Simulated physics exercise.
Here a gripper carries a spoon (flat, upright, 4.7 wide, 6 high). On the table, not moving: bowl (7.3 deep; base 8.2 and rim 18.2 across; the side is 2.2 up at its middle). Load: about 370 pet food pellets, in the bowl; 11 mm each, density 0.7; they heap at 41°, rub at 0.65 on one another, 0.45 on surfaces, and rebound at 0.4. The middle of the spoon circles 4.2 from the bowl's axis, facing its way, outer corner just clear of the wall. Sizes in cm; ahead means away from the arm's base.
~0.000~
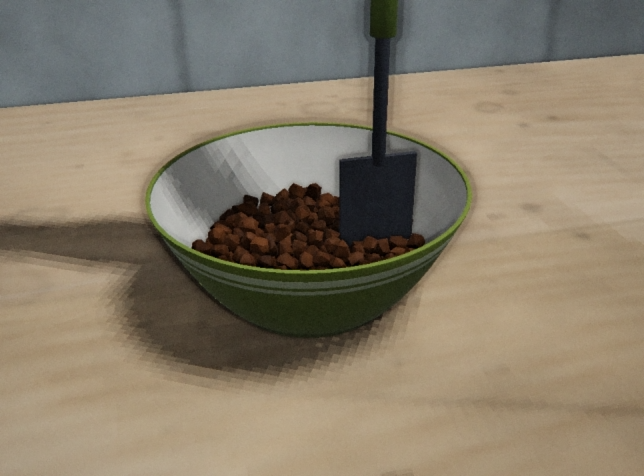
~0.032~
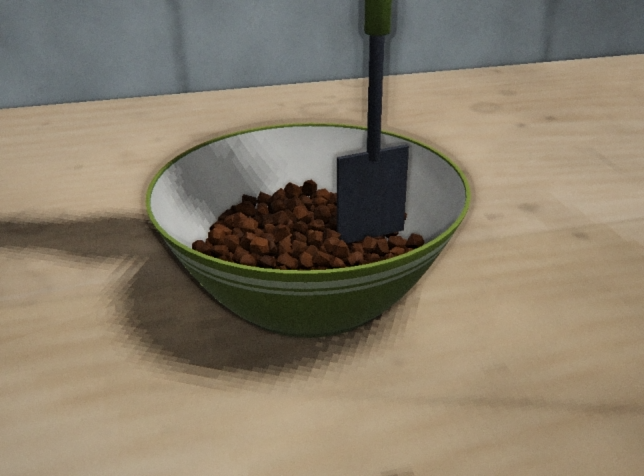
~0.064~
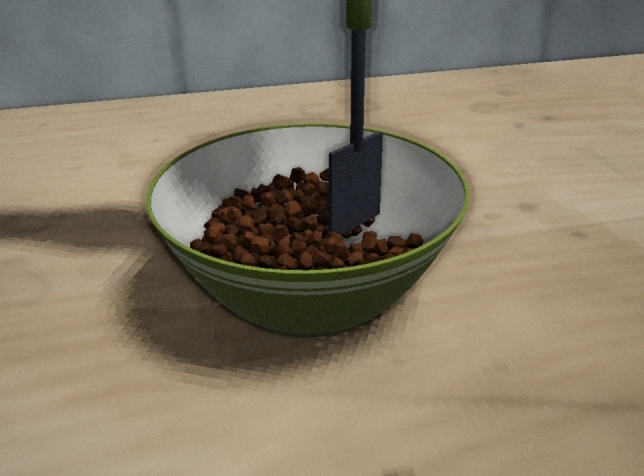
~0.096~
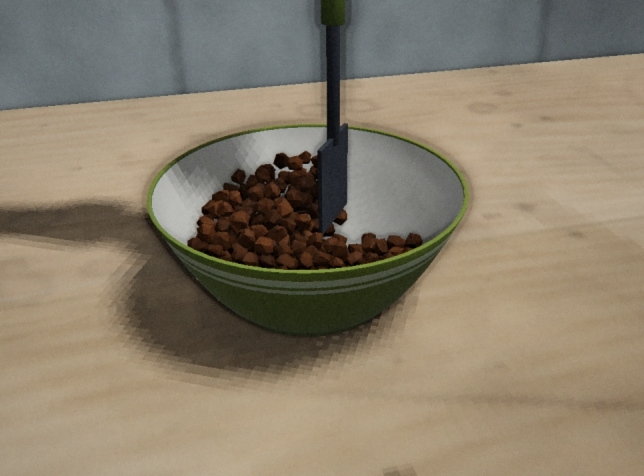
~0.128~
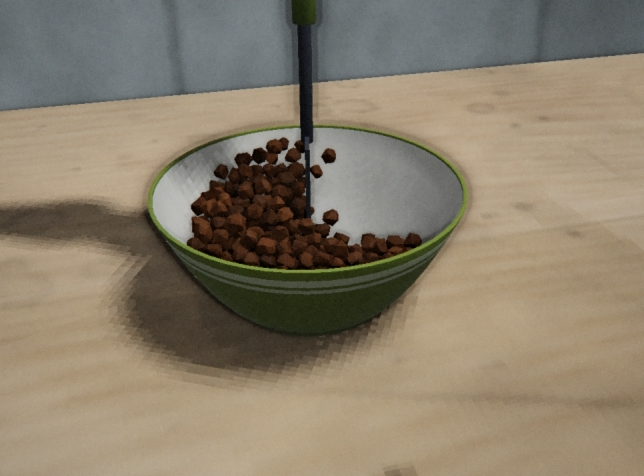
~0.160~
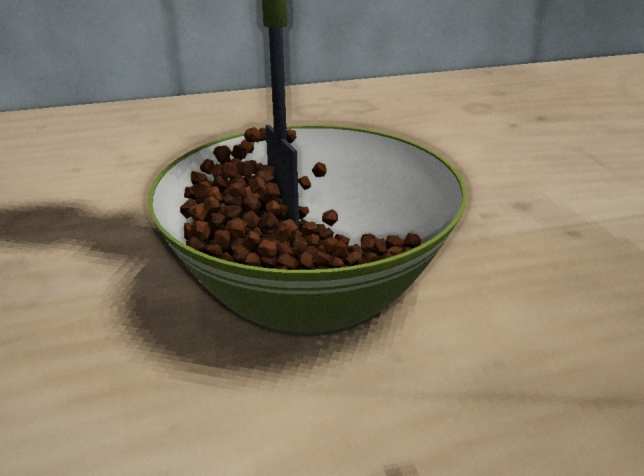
A green bowl with a pale inside sits on a light wooden table before a grey wall, seen from slightly above by a still camera. Reddish-brown pellets lie heaped inside it, with a dark flat-bladed tool on a green handle upright at the right. The tool sweeps left through the bowl, its blade turning edge-on and then partly round, pushing pellets into a higher pile at the left while a few tumble beside it.
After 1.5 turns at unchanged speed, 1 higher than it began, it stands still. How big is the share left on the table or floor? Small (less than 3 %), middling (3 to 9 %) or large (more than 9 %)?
Answer: Large; more than 9 % of the pet food pellets finish on the table or floor.
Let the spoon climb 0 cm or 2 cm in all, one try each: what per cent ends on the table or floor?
Some 20 and 10 per cent.
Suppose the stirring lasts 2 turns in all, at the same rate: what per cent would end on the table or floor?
Then about 20 per cent.
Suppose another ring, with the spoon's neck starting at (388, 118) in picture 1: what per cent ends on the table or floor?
About 10 per cent.
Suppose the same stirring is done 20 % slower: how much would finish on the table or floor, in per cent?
It would be near 10 per cent.
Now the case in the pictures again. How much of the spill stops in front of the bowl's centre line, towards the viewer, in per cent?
About 80 per cent.
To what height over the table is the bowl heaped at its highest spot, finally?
About 7.0 cm.
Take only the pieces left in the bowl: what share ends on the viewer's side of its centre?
About 55 per cent.
By 0.40 s, 271° round, highest piece 10 above the table; 340 in the bowl, 6 on the table or floor, 22 in flight or on the tool.
By 0.63 s, 81° round, highest piece 8 above the table; 318 in the bowl, 45 on the table or floor, 5 in flight or on the tool.
By 0.95 s, 180° round, highest piece 7 above the table; 312 in the bowl, 55 on the table or floor, 1 in flight or on the tool.
By 1.65 s, 180° round, highest piece 7 above the table; 312 in the bowl, 56 on the table or floor.
Final count, 312 in the bowl, 56 on the table or floor. That is 15 % on the table or floor.
